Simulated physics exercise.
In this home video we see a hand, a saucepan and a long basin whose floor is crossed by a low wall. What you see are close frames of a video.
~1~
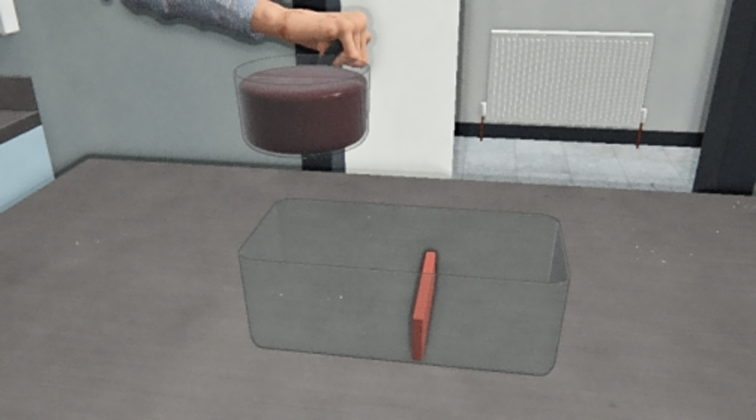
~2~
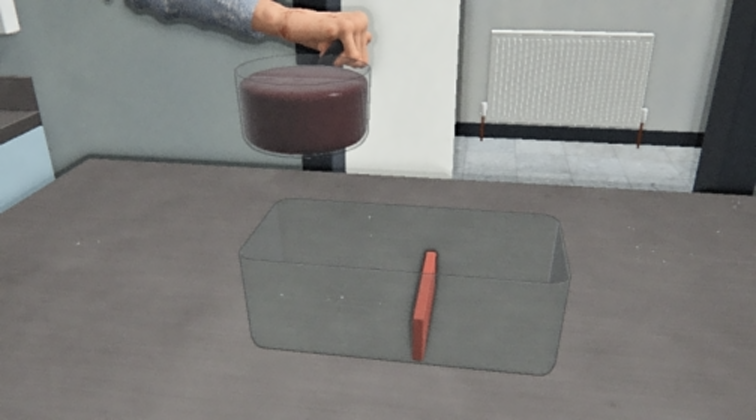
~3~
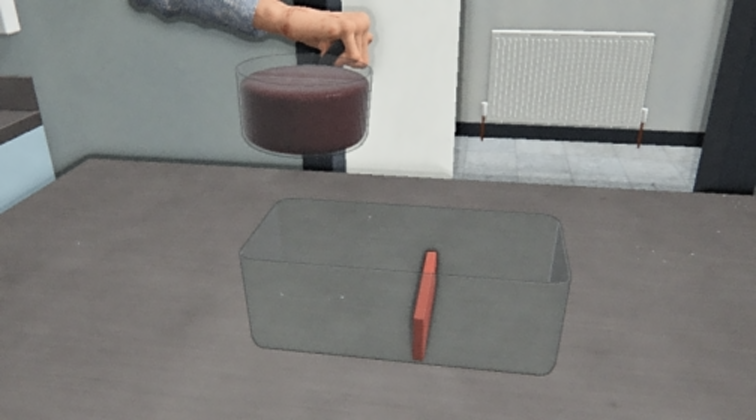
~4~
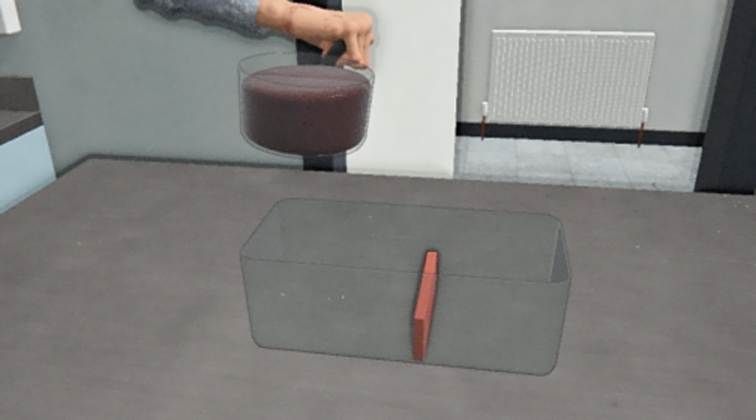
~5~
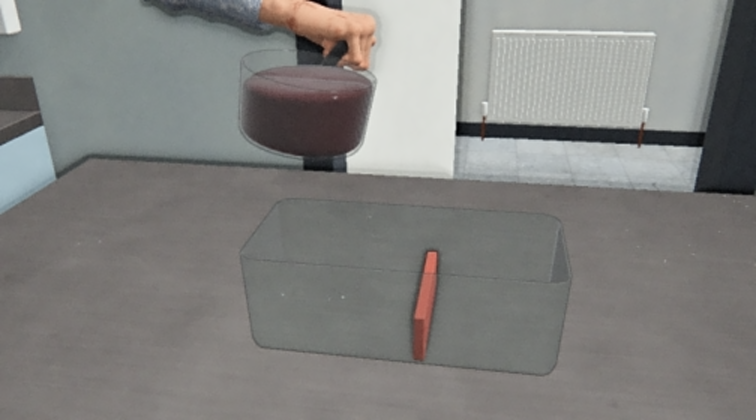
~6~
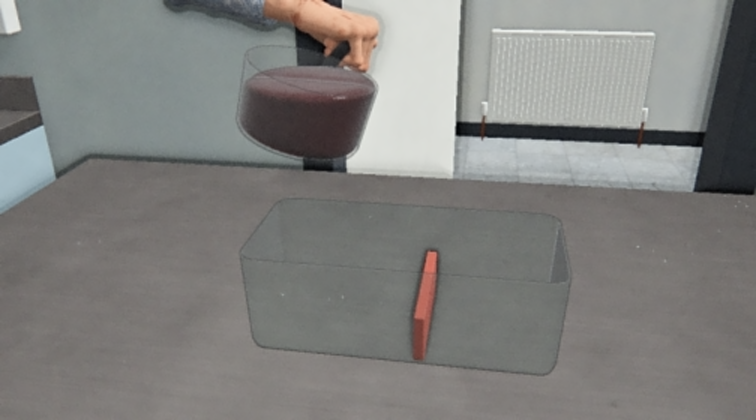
The video shows a hand holding a clear saucepan of dark red wine above a long, transparent basin with a low red wall across its floor, then gradually tilting the pan slightly to the right while the basin stays still.
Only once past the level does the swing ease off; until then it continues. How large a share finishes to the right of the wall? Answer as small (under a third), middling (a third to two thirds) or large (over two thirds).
Middling, between a third and two thirds.
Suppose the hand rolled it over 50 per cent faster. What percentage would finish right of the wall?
Near 45 %.
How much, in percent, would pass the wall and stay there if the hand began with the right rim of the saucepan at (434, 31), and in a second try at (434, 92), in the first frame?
Around 95 percent first, around 95 percent second.
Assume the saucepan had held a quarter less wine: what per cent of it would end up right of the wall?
I'd reckon close to 40 %.
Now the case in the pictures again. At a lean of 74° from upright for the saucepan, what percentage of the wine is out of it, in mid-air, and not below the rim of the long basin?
Near 35 %.
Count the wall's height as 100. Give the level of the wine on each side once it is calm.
20 left, 40 right, give or take.
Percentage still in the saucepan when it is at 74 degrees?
Remaining share, estimated: 50 %.
A moment on, the saucepan is tipped part way and 51 per cent is still to pour, 3 is left of the wall and 10 right of it.
Next, the saucepan is tipped on its side and 11 per cent is still to pour, 22 is left of the wall and 57 right of it.
Then the saucepan is tipped right over and 1 per cent is still to pour, 38 is left of the wall and 57 right of it.
Later the saucepan is tipped right over and 0 per cent is still to pour, 42 is left of the wall and 57 right of it.
Finally, 42 per cent lies left of the wall, 57 right of it and 1 outside.
